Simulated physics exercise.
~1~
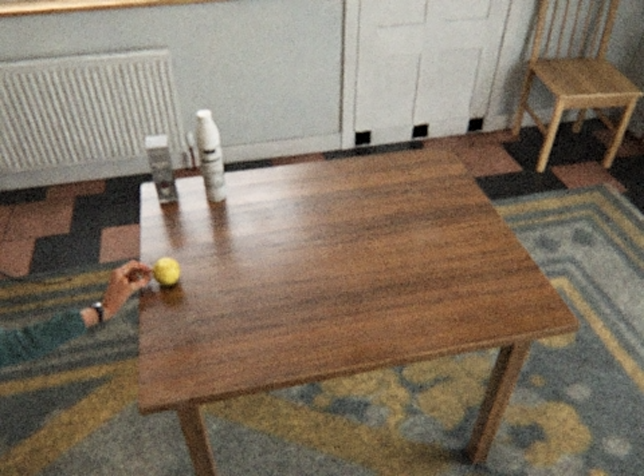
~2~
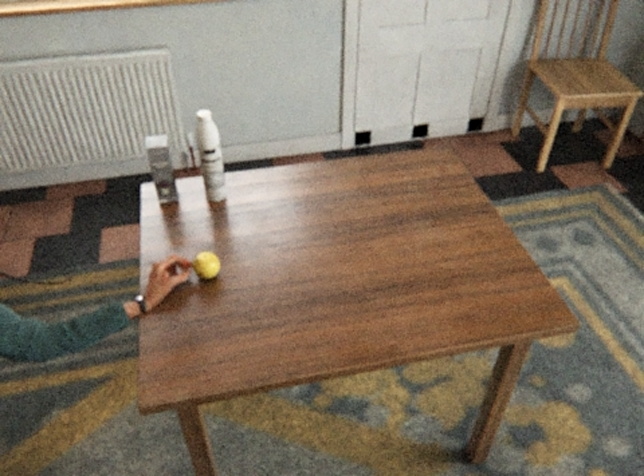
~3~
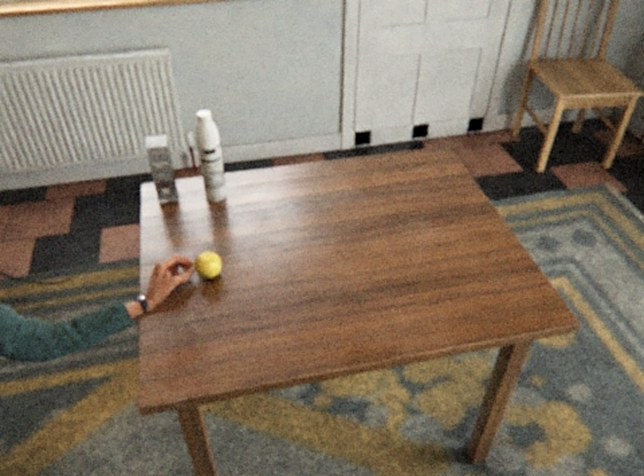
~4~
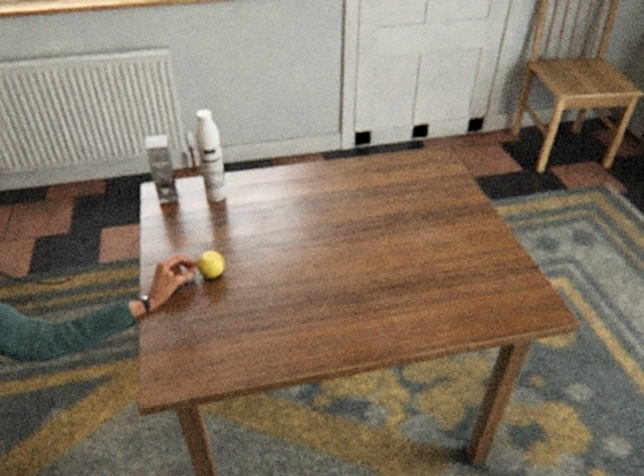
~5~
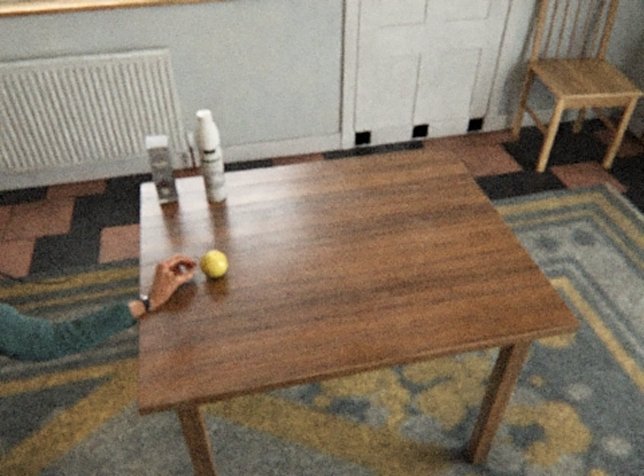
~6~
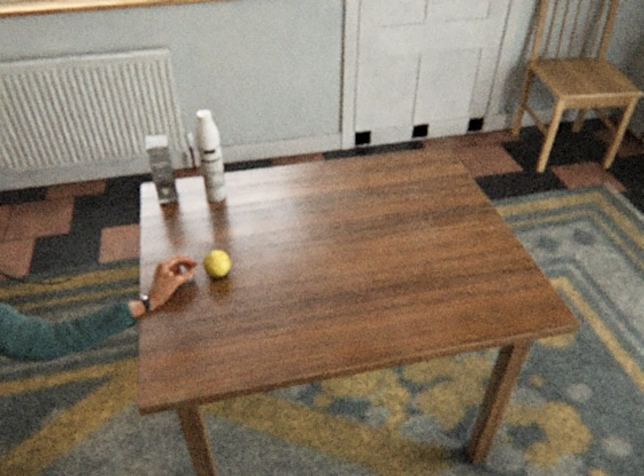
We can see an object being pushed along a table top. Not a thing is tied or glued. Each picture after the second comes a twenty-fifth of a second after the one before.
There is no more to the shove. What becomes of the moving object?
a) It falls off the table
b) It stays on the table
Answer: B.
Then, 0.20 s later than the last frame, yellow apple moved about its own width near (231, 262).
Then, 0.60 s later than the last frame, yellow apple moved about its own width near (253, 258).
Then, 1.00 s later than the last frame, yellow apple moved well along near (270, 256).
Then, 1.50 s later than the last frame, yellow apple moved well along near (283, 254).
When it is over, moved from the start, yellow apple. End places, in pixels of the last picture, yellow apple near (288, 253).
